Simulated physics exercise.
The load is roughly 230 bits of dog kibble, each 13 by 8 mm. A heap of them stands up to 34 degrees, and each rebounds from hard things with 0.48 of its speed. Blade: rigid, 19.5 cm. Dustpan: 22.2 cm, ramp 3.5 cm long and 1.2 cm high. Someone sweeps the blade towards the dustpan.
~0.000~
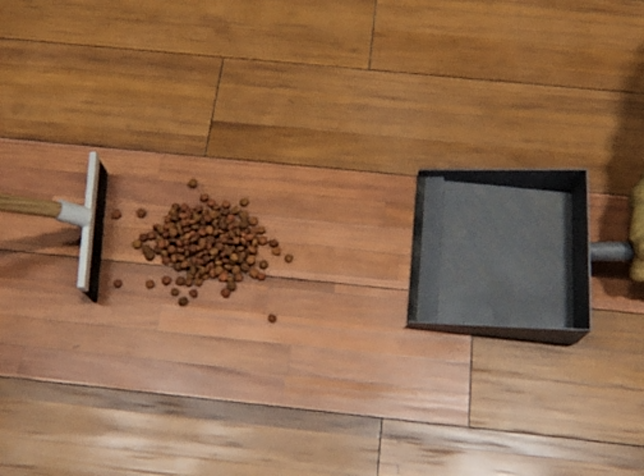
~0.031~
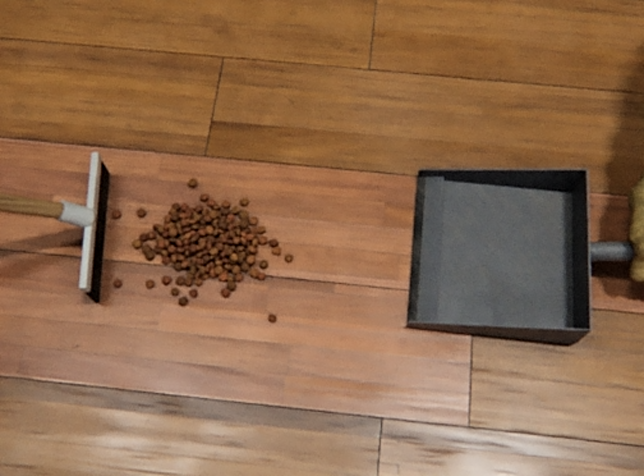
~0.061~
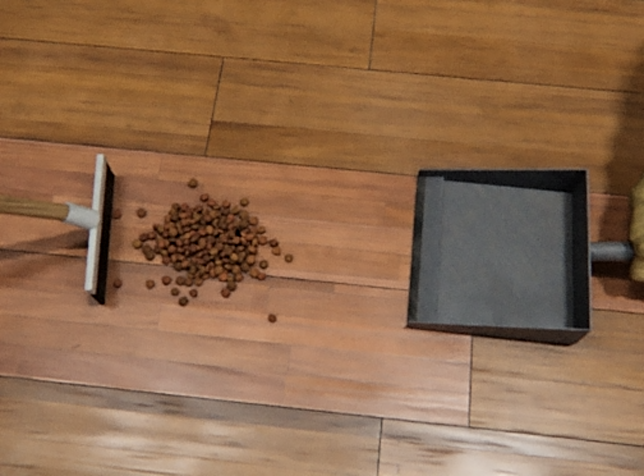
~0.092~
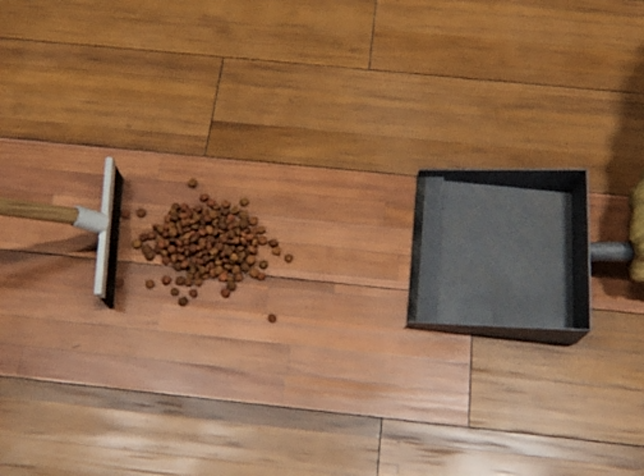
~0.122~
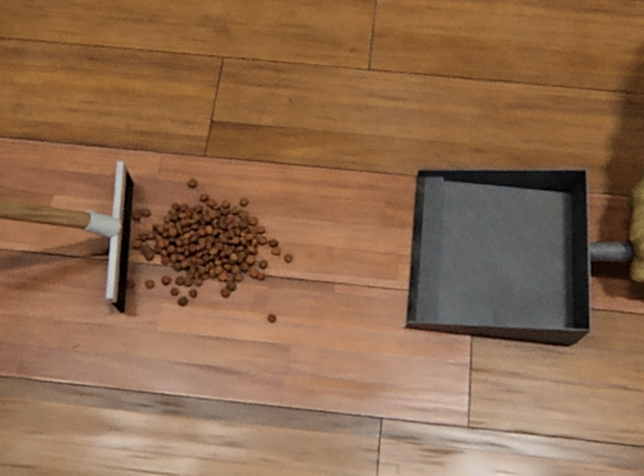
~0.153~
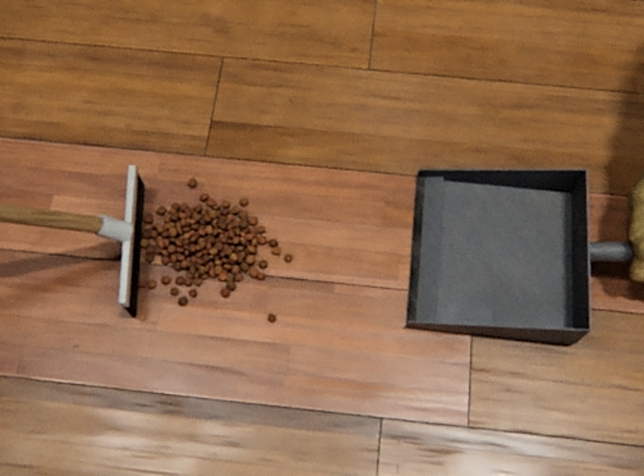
A wooden-handled blade slides a short way right, reaching the edge of a brown kibble pile.
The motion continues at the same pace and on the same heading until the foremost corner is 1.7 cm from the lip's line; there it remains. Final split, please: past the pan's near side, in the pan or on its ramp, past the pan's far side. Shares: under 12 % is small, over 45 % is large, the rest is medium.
Near side: A medium share; pan: A small share; far side: A small share.
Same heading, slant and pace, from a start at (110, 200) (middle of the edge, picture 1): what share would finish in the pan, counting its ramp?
15 per cent, roughly.
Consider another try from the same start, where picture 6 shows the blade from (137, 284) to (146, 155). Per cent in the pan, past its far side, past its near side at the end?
Pan 40, far 10, near 5.
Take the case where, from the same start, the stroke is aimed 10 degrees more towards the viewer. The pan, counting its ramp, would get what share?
Pan plus ramp: Some 0 %.
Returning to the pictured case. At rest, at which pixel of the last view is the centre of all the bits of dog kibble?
Approximately (394, 279) in the last picture.
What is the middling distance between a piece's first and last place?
I'd say near 26 cm.
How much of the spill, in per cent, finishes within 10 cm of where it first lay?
20 percent, roughly.
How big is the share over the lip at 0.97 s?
Some 10 in a hundred by that moment.
After 0.45 s, middle of the blade 21 cm from the lip; 0 % over the lip, far side 0 %, near side 5 %.
Then, at 0.65 s, middle of the blade 10 cm from the lip; 0 % over the lip, far side 0 %, near side 15 %.
Then, at 0.97 s, middle of the blade 3 cm from the lip; 10 % over the lip, far side 0 %, near side 25 %.
At rest (1.3 s), near side 25 %, pan 10 %, far side 0 %, in front of the lip or behind the blade 70 %.
